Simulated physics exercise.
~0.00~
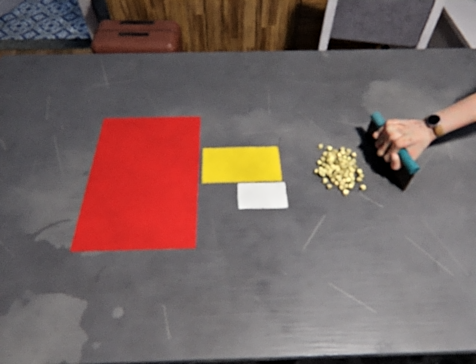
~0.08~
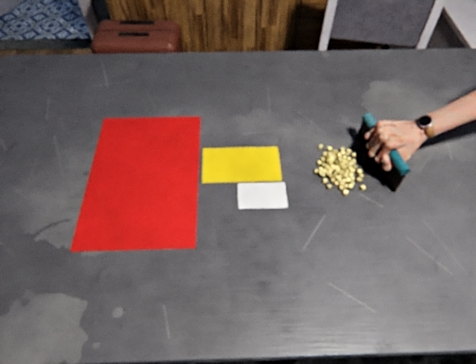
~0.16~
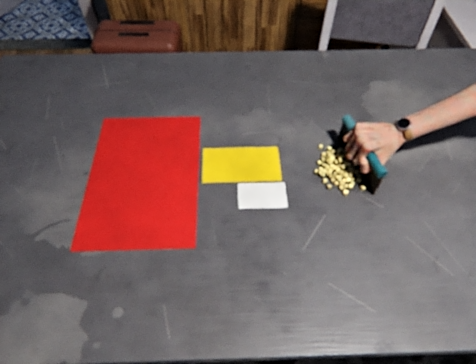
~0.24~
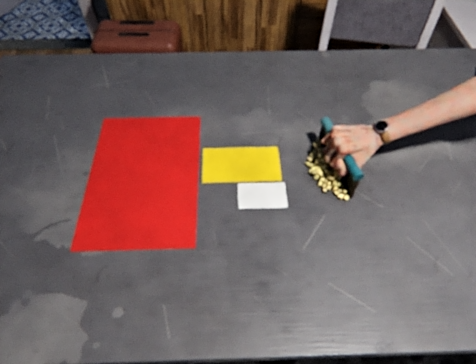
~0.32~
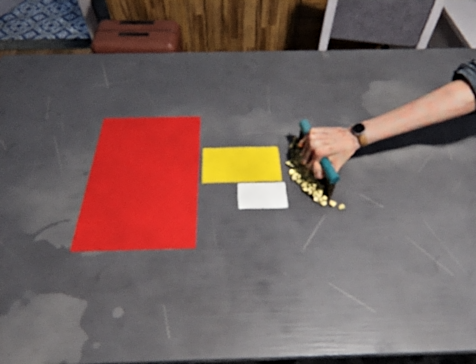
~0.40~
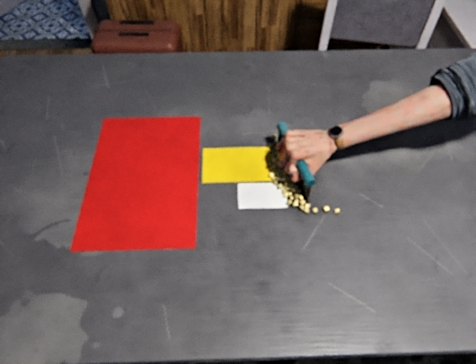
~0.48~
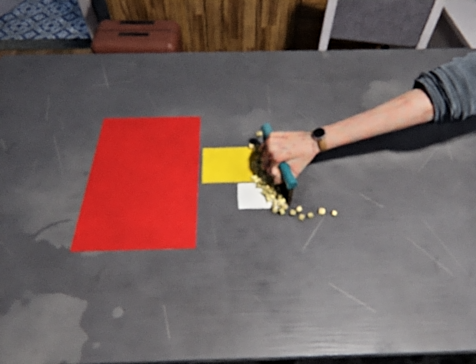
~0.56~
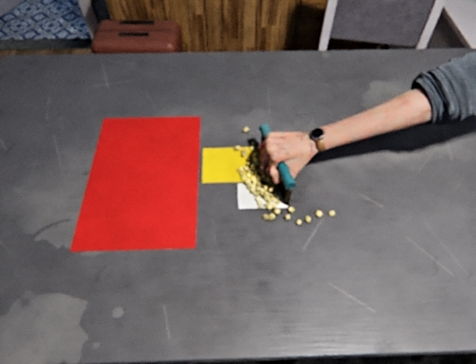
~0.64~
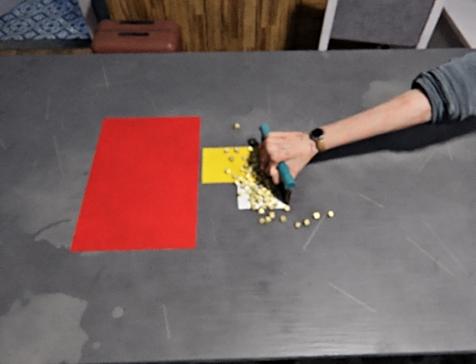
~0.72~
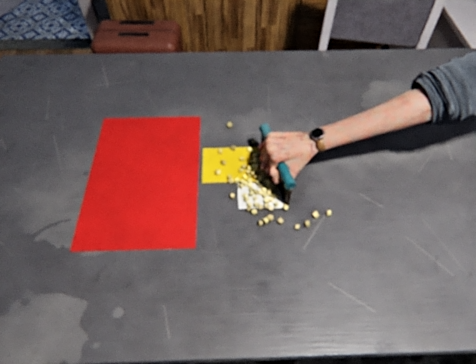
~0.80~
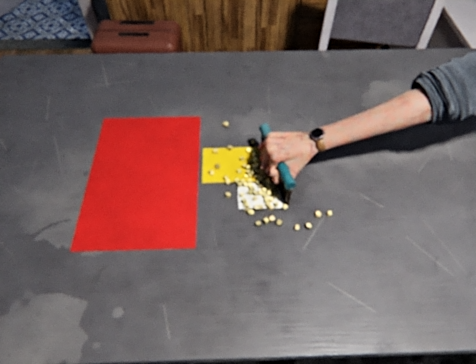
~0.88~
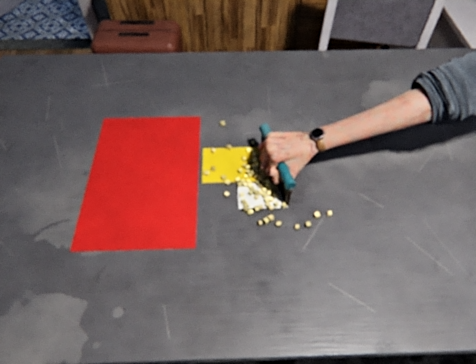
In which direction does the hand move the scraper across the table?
The hand moves the scraper to the left, towards the mats.
